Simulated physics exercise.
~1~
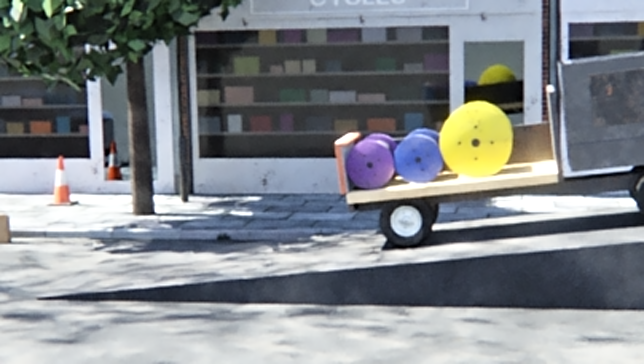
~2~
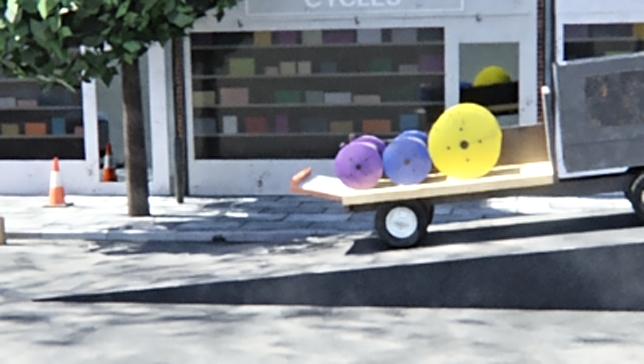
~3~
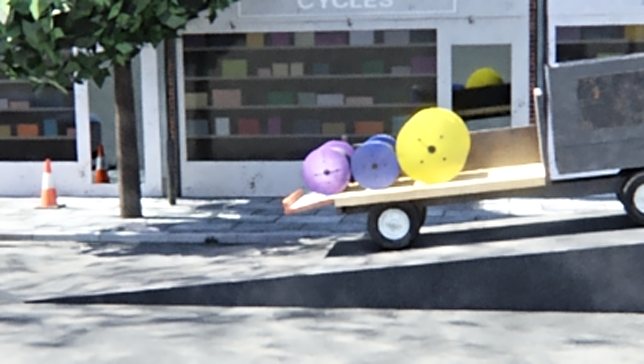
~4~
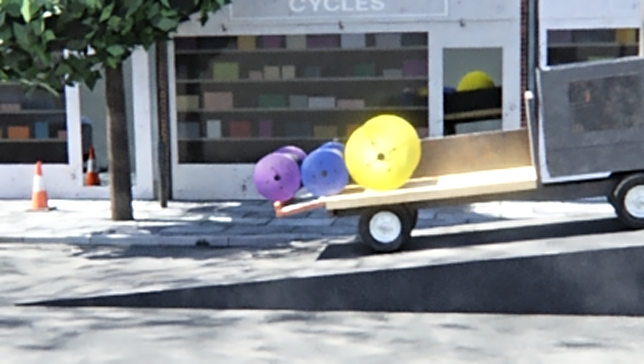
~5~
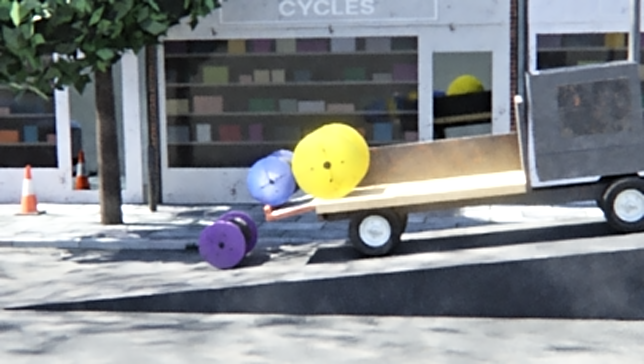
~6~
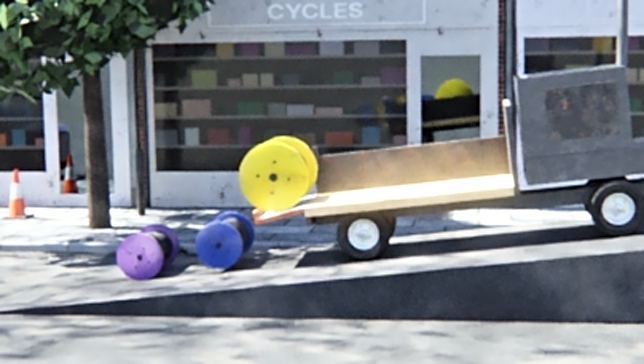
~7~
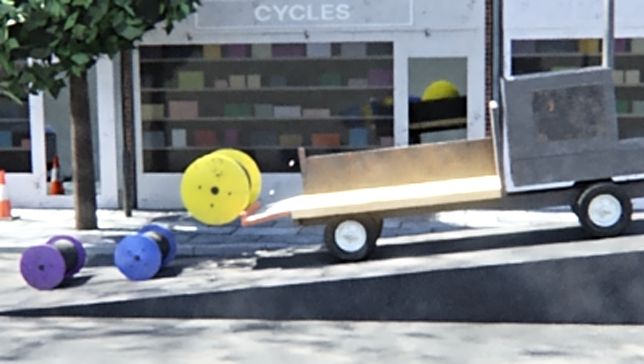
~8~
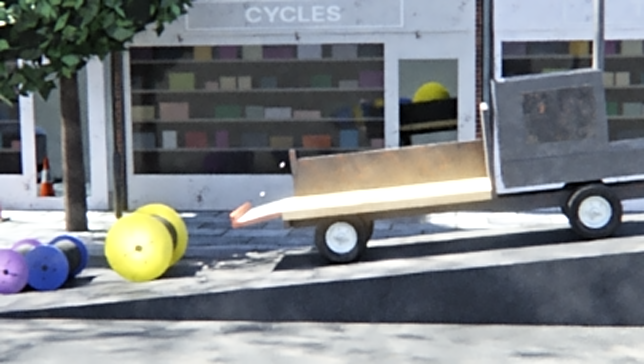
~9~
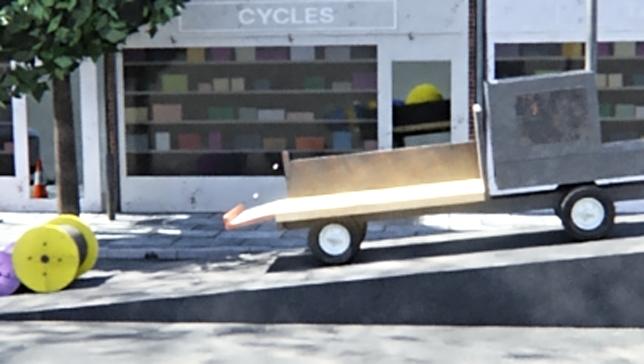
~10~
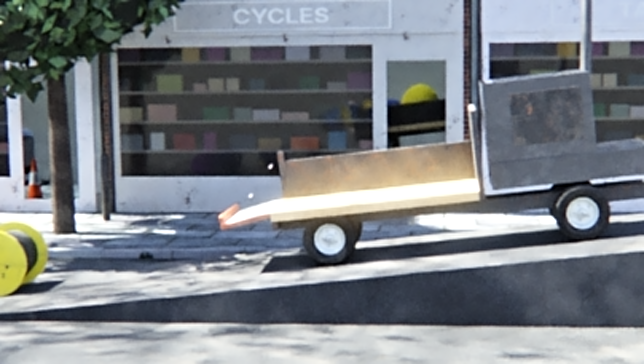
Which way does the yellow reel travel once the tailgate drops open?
The yellow reel rolls to the left, going along the bed, off the lowered tailgate and on across the road.
